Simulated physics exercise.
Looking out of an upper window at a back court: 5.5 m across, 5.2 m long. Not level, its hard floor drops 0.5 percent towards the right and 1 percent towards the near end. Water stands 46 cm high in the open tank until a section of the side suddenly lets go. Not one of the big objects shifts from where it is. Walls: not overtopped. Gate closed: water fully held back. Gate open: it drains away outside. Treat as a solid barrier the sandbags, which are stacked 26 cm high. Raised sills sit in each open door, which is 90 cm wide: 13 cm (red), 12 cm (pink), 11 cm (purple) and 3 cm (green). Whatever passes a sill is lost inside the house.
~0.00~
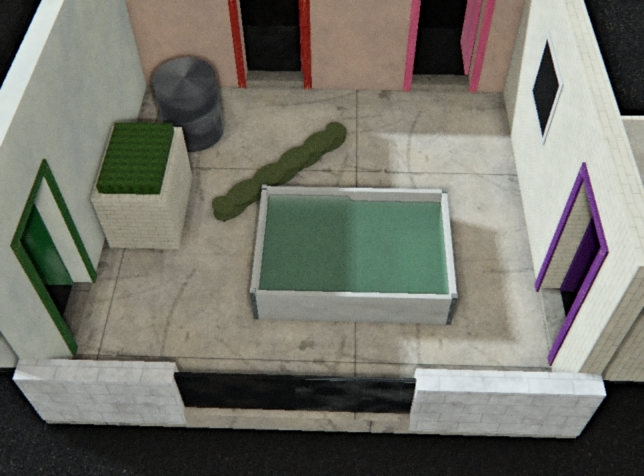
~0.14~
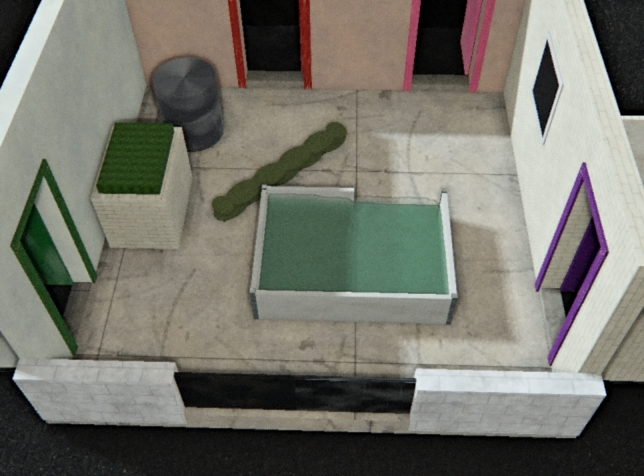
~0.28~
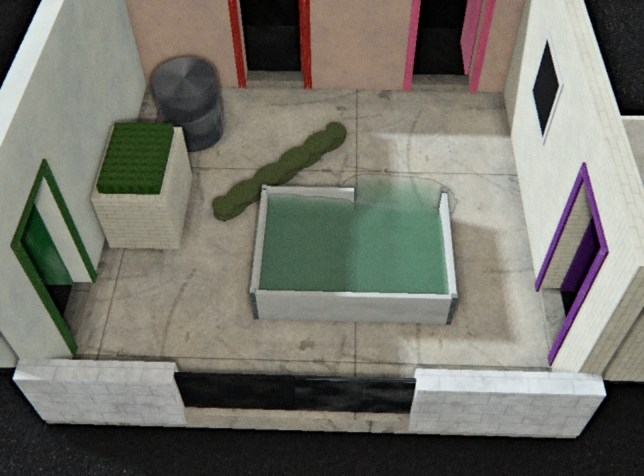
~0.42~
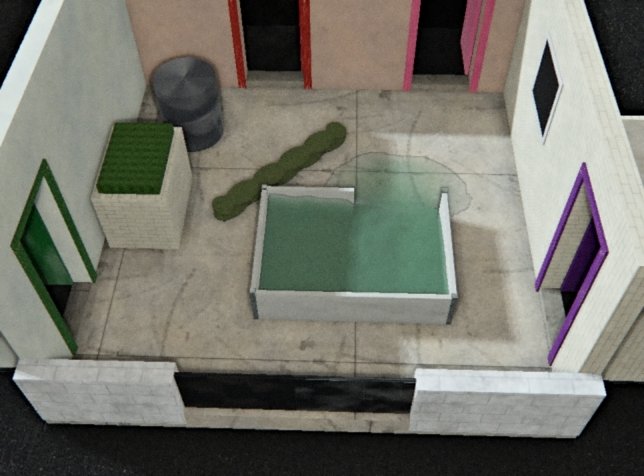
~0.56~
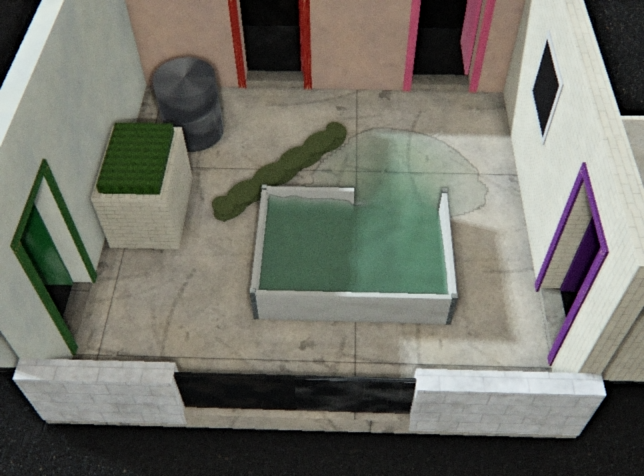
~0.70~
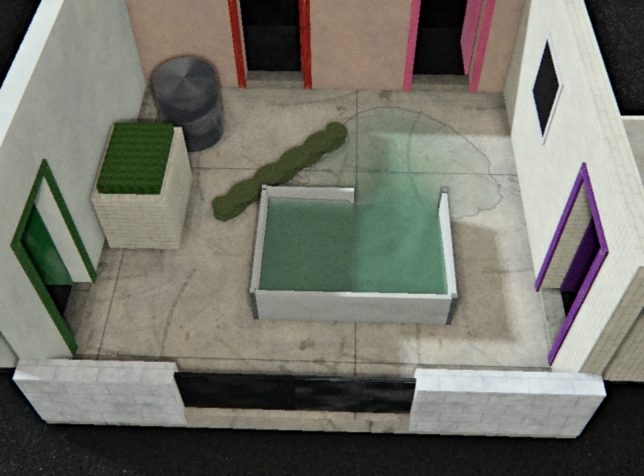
At the start, a white-walled tank of still green water sits in a walled courtyard beside a low green barrier. A section of its far side opens, and water pours through the gap, spreading across the pale floor in a thin, widening sheet that stretches farther back and rightward.
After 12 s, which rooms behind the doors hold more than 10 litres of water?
Result: Red door: Beneath the limit, pink door: Above the limit, purple door: Beneath the limit, green door: Beneath the limit.
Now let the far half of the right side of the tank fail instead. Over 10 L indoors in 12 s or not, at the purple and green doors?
Measured against that limit, purple comes out short of it and green comes out beyond it.
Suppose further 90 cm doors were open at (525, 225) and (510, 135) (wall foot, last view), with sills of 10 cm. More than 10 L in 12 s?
Taking them in order, the first gets too little and the second enough.
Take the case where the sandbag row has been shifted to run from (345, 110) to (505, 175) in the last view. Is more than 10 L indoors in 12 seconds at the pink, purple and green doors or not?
Against the limit, the pink door stays within it, the purple door stays within it and the green door goes beyond it.
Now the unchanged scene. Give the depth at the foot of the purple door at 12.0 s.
7.5 cm or so.
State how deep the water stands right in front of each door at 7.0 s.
Depths in cm: Red 4, pink 9, purple 3, green 1.
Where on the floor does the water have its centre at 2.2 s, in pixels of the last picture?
At about (380, 214).
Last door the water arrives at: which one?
That would be the green door.
After 1.4 s water covers 25 % of the floor and is deepest (27 cm) near (421, 214); red door not reached, pink door 20 cm at the sill, 1 L in, purple door not reached, green door not reached.
After 2.2 s water covers 30 % of the floor and is deepest (31 cm) near (495, 98); red door 4 cm at the sill, 0 L in, pink door 22 cm at the sill, 22 L in, purple door not reached, green door not reached.
After 3.5 s water covers 40 % of the floor and is deepest (19 cm) near (379, 120); red door 5 cm at the sill, 0 L in, pink door 17 cm at the sill, 65 L in, purple door not reached, green door not reached.
After 7.0 s water covers 75 % of the floor and is deepest (12 cm) near (497, 403); red door 4 cm at the sill, 0 L in, pink door 9 cm at the sill, 73 L in, purple door 3 cm at the sill, 0 L in, green door 1 cm at the sill, 0 L in.
After 12.0 s water covers 90 % of the floor and is deepest (10 cm) near (546, 405); red door 5 cm at the sill, 0 L in, pink door 5 cm at the sill, 73 L in, purple door 7 cm at the sill, 0 L in, green door 7 cm at the sill, 4 L in.
